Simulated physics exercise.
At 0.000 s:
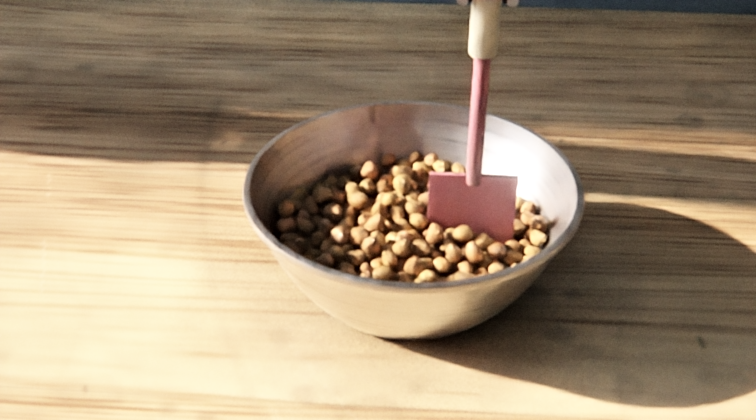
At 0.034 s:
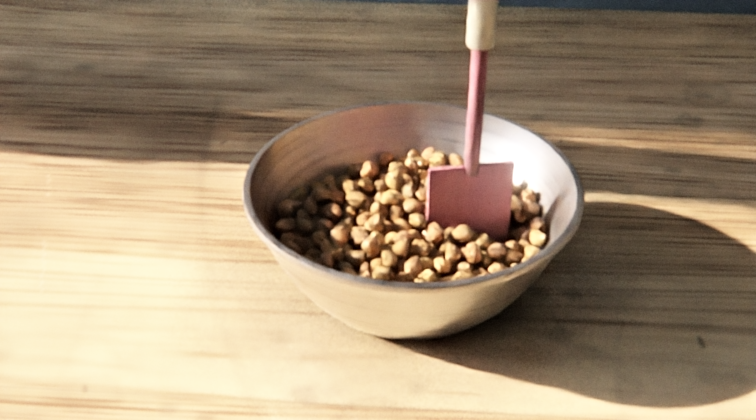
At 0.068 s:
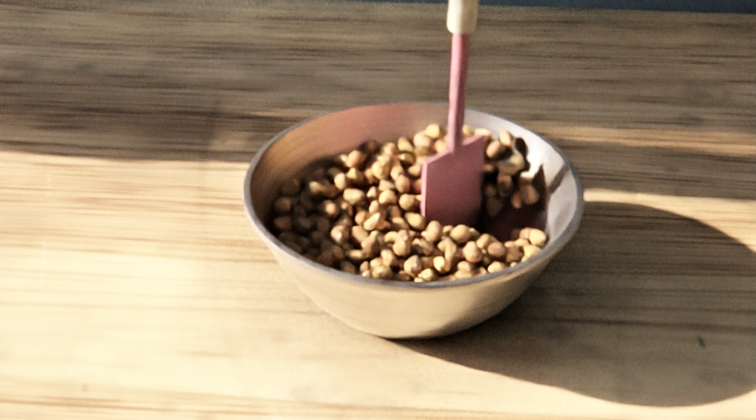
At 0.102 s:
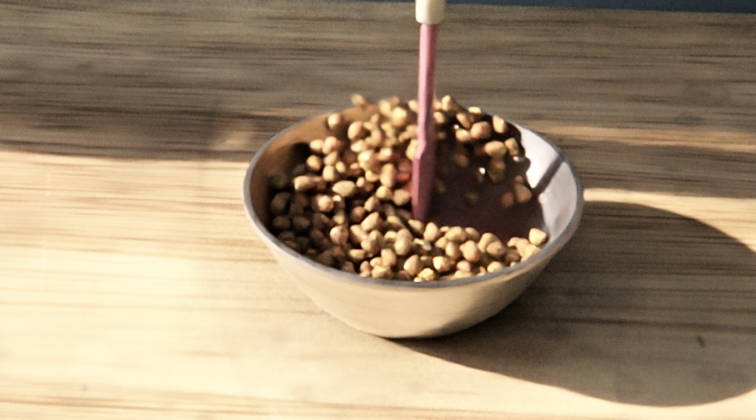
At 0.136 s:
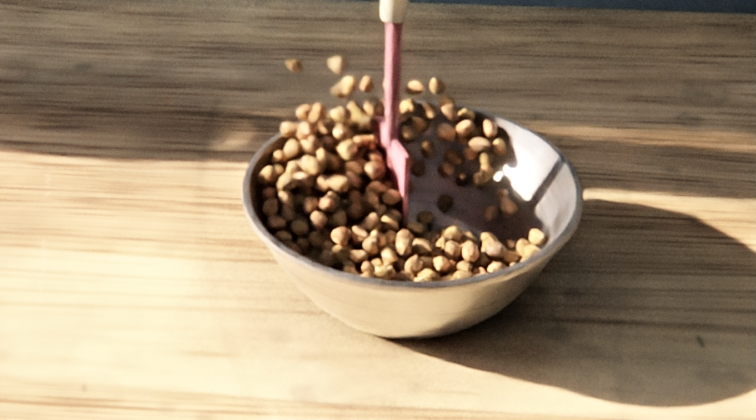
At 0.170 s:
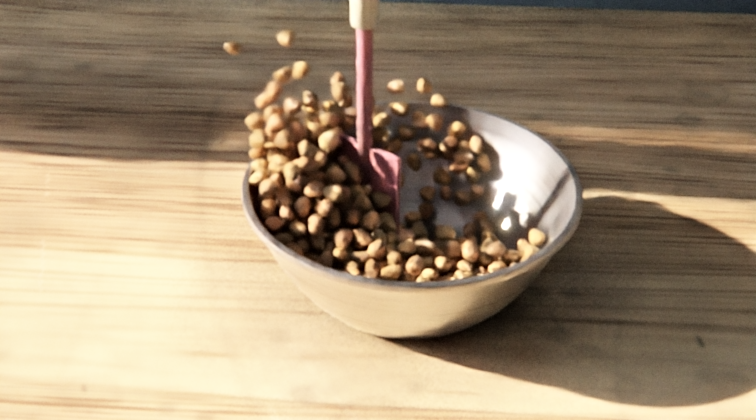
The video shows a pink spatula-like tool with a pale handle sweeping leftward and turning through small brown beans in a metal bowl on a wooden surface, piling them up at the left and flinging several above the rim.
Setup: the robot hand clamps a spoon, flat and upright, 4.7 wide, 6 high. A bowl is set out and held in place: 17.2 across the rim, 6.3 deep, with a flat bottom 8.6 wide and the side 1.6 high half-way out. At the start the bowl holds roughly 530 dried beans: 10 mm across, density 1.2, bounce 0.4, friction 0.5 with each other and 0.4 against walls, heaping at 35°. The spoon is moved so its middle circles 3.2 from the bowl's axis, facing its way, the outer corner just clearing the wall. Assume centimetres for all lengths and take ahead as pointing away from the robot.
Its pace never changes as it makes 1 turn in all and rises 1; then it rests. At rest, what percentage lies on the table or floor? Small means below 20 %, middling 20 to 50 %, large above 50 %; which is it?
Verdict: Middling.
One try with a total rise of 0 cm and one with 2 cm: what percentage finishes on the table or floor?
Try one: Around 30 %; try two: Around 25 %.
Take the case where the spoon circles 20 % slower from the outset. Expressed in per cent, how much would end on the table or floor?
Then roughly 20 per cent.
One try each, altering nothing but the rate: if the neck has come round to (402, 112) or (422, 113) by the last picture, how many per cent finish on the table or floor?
About 15 % for one try and about 10 % for the other, in order.
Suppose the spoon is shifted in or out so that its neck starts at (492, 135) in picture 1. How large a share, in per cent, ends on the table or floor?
About 30 percent ends up on the table or floor.
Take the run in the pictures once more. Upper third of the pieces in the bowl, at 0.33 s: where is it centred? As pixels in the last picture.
I'd put it close to (496, 234).
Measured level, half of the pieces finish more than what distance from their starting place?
About 8 centimetres.
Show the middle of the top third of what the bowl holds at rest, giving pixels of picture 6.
In the final view it lies around (477, 192).
After 0.25 s, 224° round, highest piece 11 above the table; 480 in the bowl, 4 on the table or floor, 48 in flight or on the tool.
After 0.33 s, 302° round, highest piece 10 above the table; 433 in the bowl, 34 on the table or floor, 65 in flight or on the tool.
After 0.57 s, 0° round, highest piece 7 above the table; 381 in the bowl, 150 on the table or floor, 1 in flight or on the tool.
After 1.27 s, 0° round, highest piece 7 above the table; 381 in the bowl, 151 on the table or floor.
At rest, 381 in the bowl, 151 on the table or floor. That is 28 % on the table or floor.
